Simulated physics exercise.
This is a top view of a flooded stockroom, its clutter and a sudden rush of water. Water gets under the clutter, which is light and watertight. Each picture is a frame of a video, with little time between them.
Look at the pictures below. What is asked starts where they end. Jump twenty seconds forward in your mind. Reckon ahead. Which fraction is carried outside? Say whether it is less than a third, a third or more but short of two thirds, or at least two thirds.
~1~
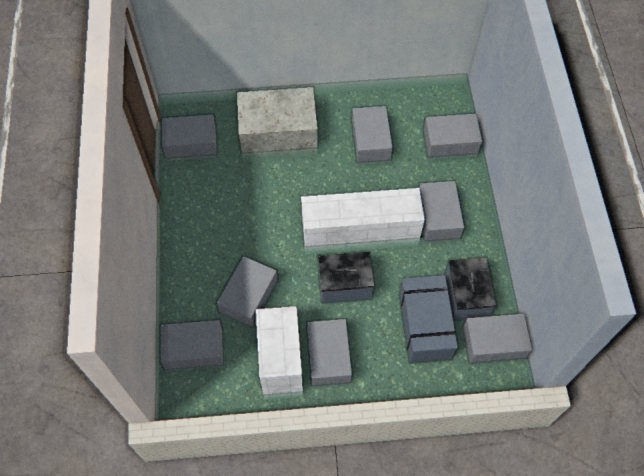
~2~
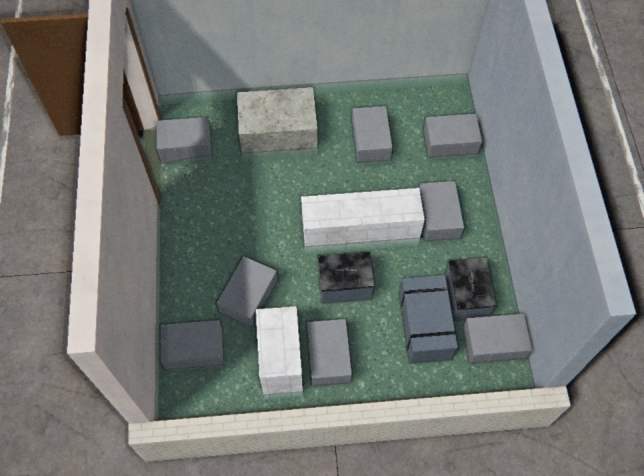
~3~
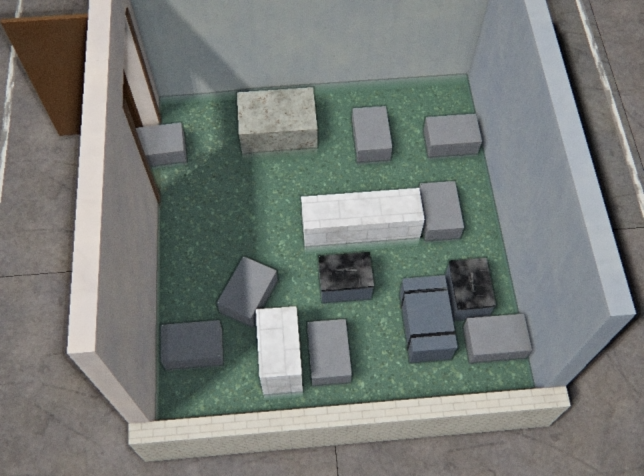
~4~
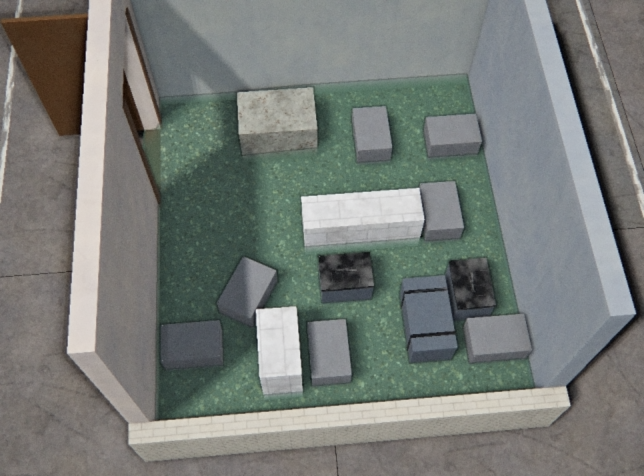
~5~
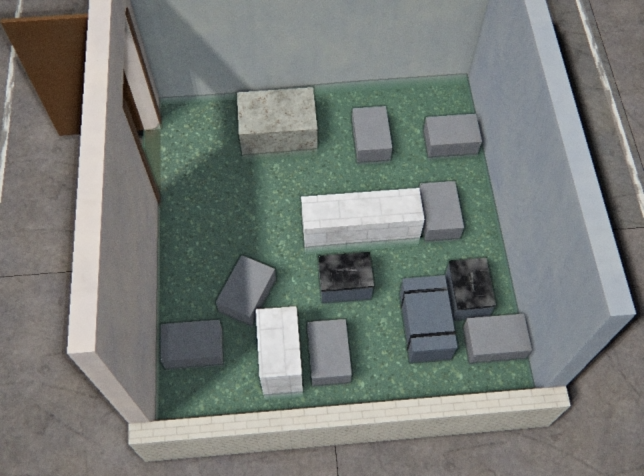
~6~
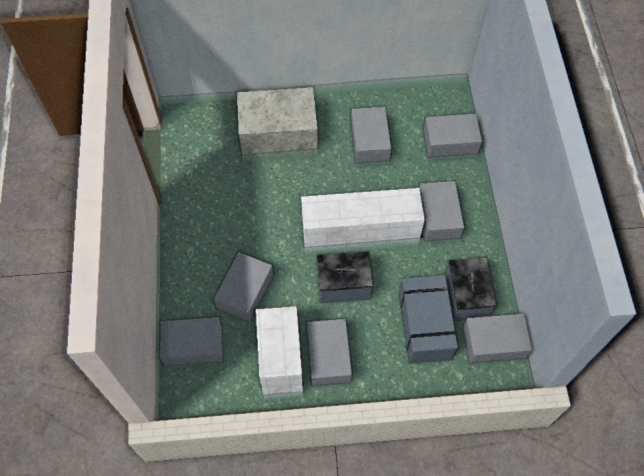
It is a third or more but short of two thirds.
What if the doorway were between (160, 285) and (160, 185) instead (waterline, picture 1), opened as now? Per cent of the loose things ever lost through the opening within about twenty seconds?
I'd guess around 50 percent.
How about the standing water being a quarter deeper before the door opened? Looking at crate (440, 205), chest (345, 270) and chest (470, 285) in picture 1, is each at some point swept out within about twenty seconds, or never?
Retained; escapes; retained.
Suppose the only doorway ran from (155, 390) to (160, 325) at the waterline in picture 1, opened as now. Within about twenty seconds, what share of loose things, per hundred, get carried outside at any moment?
Close to 30 percent, more or less.
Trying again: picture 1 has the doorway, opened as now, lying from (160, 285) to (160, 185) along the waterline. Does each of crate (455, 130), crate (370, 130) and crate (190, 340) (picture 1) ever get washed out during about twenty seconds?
One by one, that's not lost, lost, lost.
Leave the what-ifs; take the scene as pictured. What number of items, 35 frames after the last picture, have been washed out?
The answer here is 4.
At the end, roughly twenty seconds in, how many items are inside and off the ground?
The figure is 7.
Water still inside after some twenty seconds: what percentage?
That comes to roughly 48 parts in a hundred.
A moment on, 1 of 11 are out; 10 afloat.
Next, 2 of 11 are out; 9 afloat.
Later, 4 of 11 are out; 7 afloat.
In the end, 4 of 11 are out; 7 afloat.
